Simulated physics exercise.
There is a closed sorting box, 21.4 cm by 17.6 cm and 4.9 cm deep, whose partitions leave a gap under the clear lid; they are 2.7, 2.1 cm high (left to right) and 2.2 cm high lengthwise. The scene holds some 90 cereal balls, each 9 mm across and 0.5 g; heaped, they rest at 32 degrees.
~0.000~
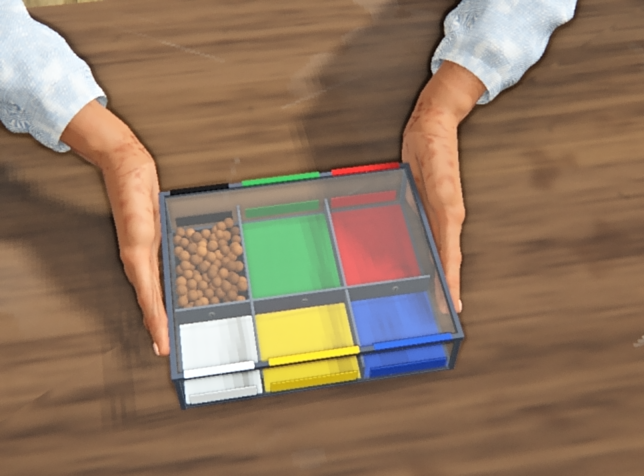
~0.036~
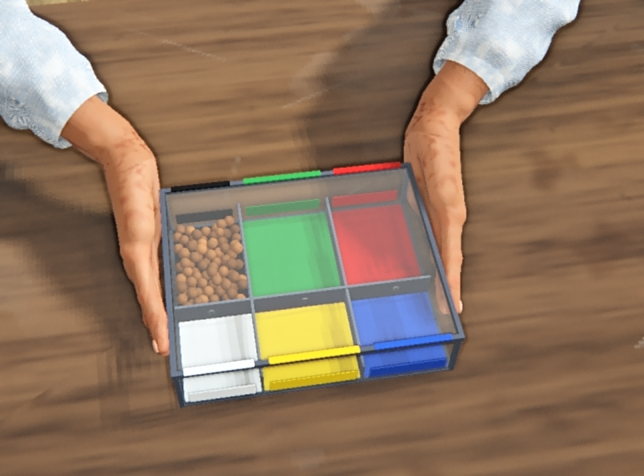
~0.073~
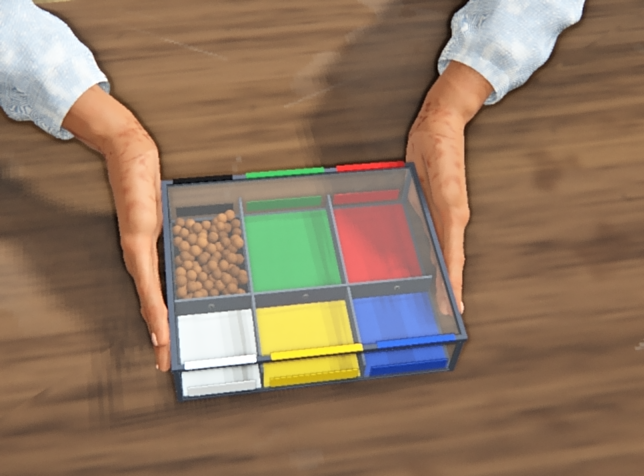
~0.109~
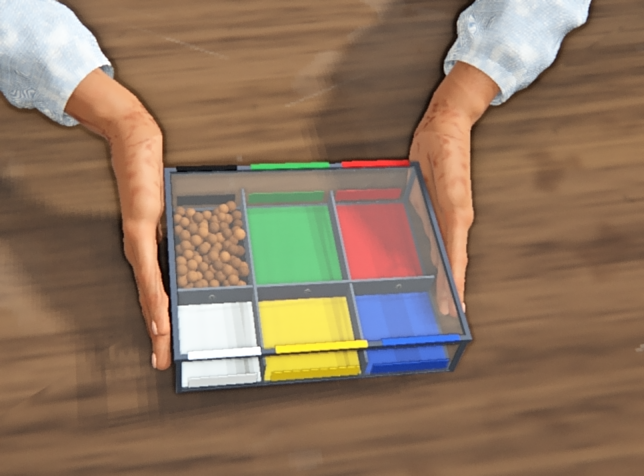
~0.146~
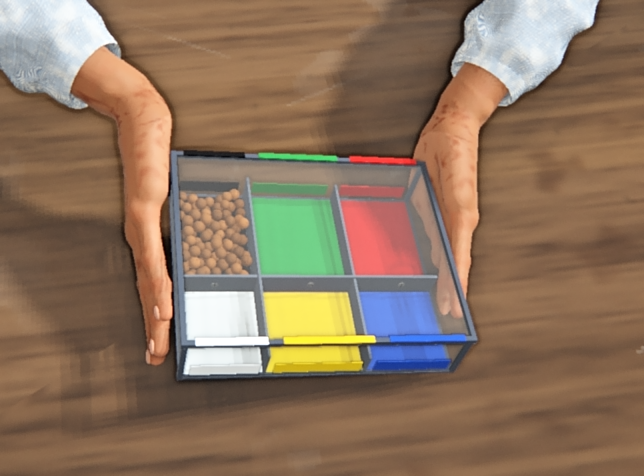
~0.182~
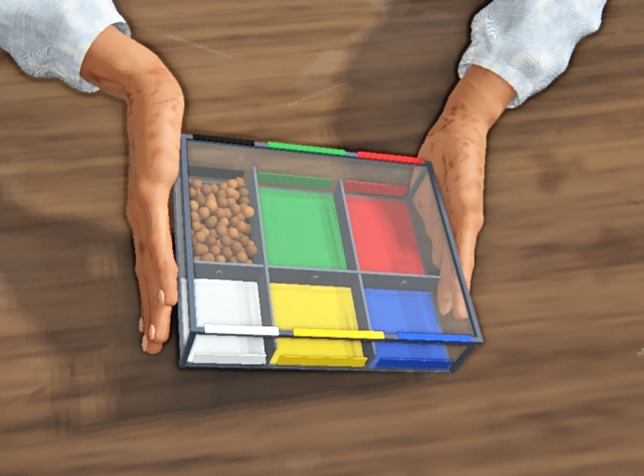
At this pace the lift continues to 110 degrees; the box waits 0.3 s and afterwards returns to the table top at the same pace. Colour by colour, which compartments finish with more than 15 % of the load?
Red: Yes, blue: Yes, green: No, yellow: No, white: No, black: No.
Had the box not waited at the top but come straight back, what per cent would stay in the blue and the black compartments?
Blue 30, black 0.
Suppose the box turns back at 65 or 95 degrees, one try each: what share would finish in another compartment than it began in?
Roughly 10 percent for the first try and 95 percent for the second.
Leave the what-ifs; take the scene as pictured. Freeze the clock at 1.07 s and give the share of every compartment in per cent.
You'd find red at 50, blue at 15, green at 30, yellow at 0, white at 0 and black at 5 per cent.
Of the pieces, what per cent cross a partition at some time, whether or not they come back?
Roughly 100 %.
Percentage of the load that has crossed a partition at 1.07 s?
Around 95 in a hundred.
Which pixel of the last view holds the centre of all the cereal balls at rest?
Near (417, 267).
Then, at 1.07 s, tilt 110 degrees; red 50 %, blue 15 %, green 30 %, black 5 %.
After 1.66 s, tilt 59 degrees; red 65 %, blue 35 %.
Then, at 2.30 s, tilt 0 degrees; red 65 %, blue 35 %.
By 2.9 s all is still; red 65 %, blue 35 %, green 0 %, yellow 0 %, white 0 %, black 0 %.
